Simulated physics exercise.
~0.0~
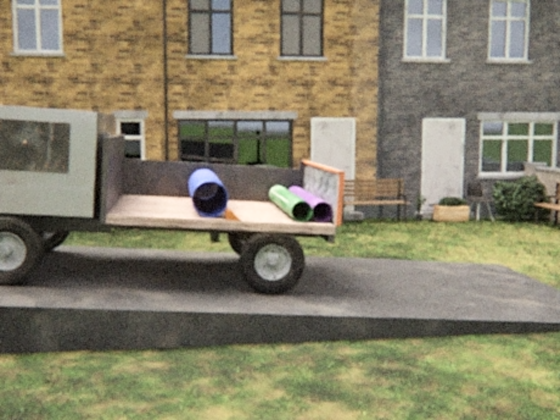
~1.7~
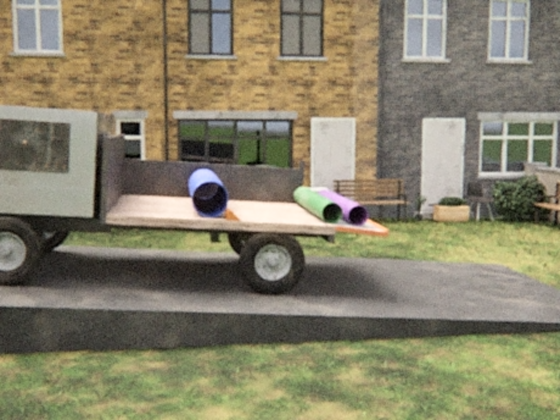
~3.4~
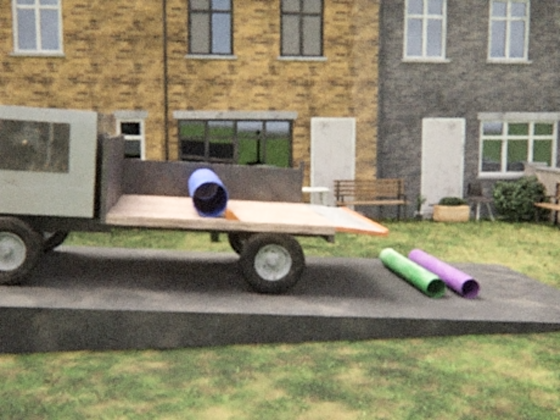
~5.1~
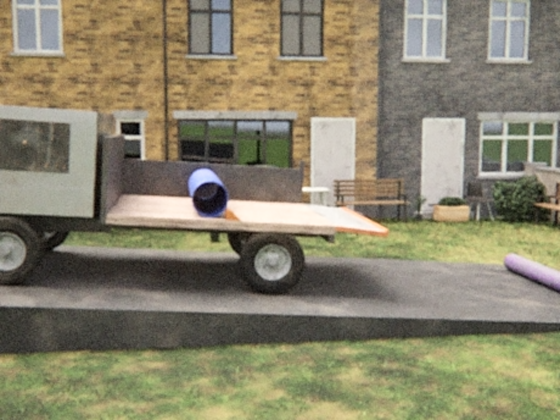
At the start, a pick-up stands on a dark ramp in front of brick houses, with a blue pipe resting against an orange chock on its bed and a green and a purple pipe lying near the raised tailgate. The tailgate swings down, and the green and purple pipes roll right toward it, purple leading. Both leave the truck and come down on the ramp behind it. They carry on to the right, and green passes out of view. At the end, purple is partly visible at the right edge, while blue remains on the bed.
